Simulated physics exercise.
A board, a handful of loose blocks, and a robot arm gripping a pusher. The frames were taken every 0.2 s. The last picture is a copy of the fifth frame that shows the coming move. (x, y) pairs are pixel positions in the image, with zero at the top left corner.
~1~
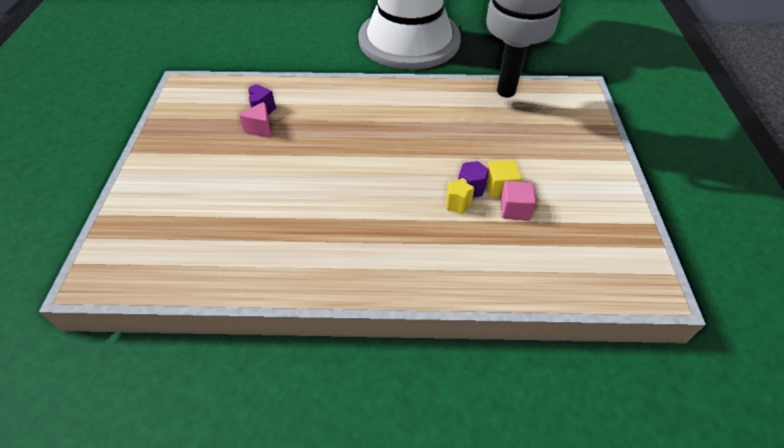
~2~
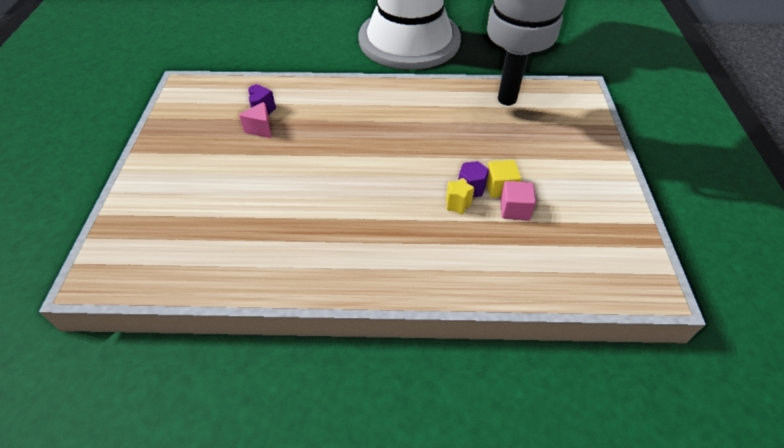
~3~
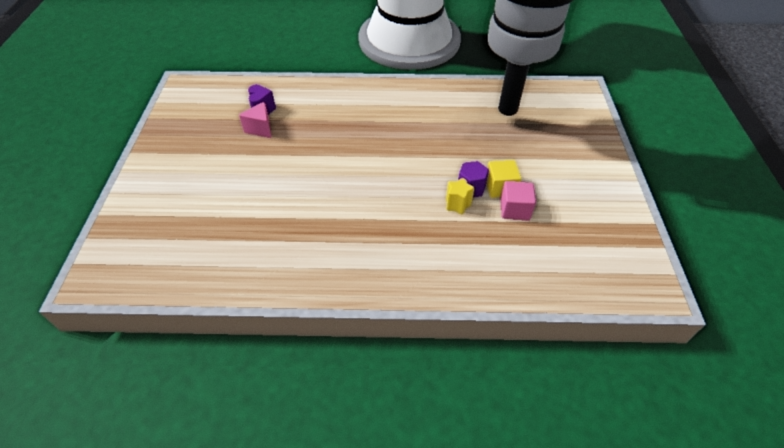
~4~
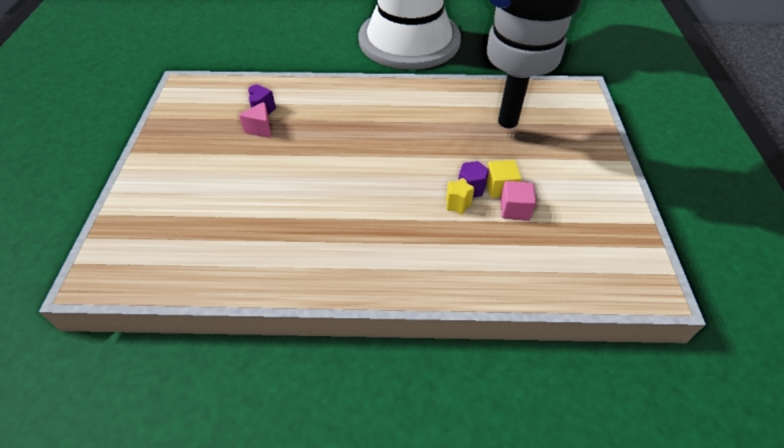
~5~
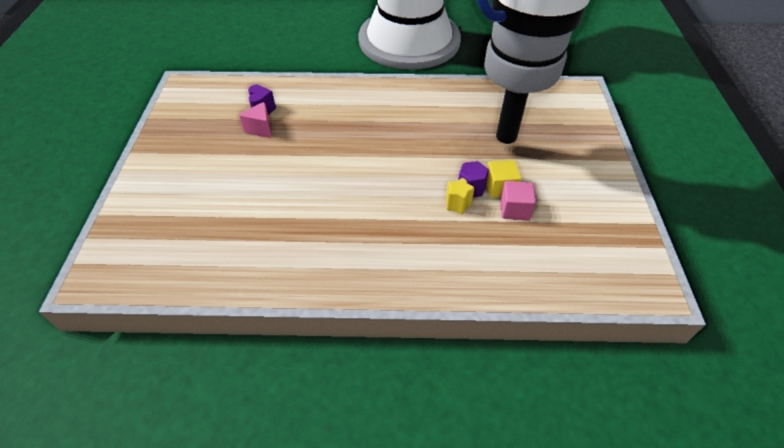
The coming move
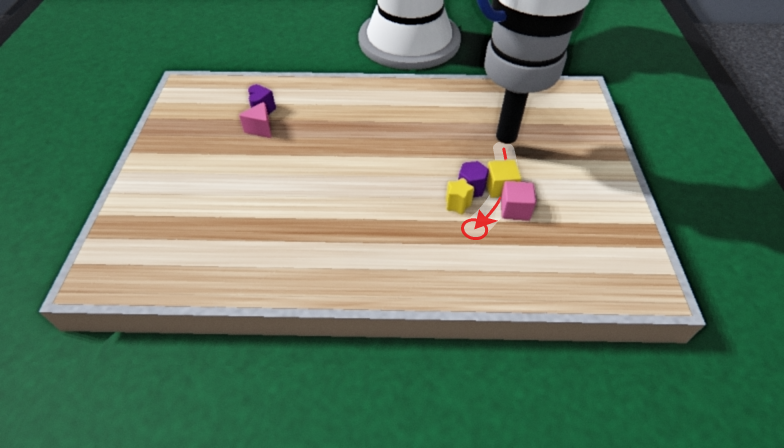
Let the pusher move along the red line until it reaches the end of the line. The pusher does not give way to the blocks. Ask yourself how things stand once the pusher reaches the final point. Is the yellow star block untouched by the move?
Yes, I think so.
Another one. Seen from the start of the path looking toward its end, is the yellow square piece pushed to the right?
Yes, I think so.
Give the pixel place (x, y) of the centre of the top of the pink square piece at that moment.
That would be at about pixel (521, 209).
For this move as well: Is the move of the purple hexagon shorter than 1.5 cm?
Yes - that is the case.
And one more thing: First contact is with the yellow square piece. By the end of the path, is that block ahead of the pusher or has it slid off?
Prediction: Still leading.
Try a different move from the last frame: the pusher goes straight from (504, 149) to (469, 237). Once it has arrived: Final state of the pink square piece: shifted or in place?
By the last moment of the path, the pink square piece has shifted.
Drawn move, from (504, 149) over (507, 176) and (497, 204) to (475, 229).
On the path given first. One third of the way, pusher at (509, 166); yellow square piece at (504, 175), turned 10° clockwise; pink square piece at (520, 198).
Two thirds of the way, pusher at (500, 194); yellow square piece at (486, 200), turned 50° clockwise; pink square piece at (521, 208), turned 45° anticlockwise.
At the end, pusher at (477, 219); yellow star block still; purple hexagon still; yellow square piece at (457, 224), turned 65° clockwise; pink square piece at (521, 209), turned 45° anticlockwise.
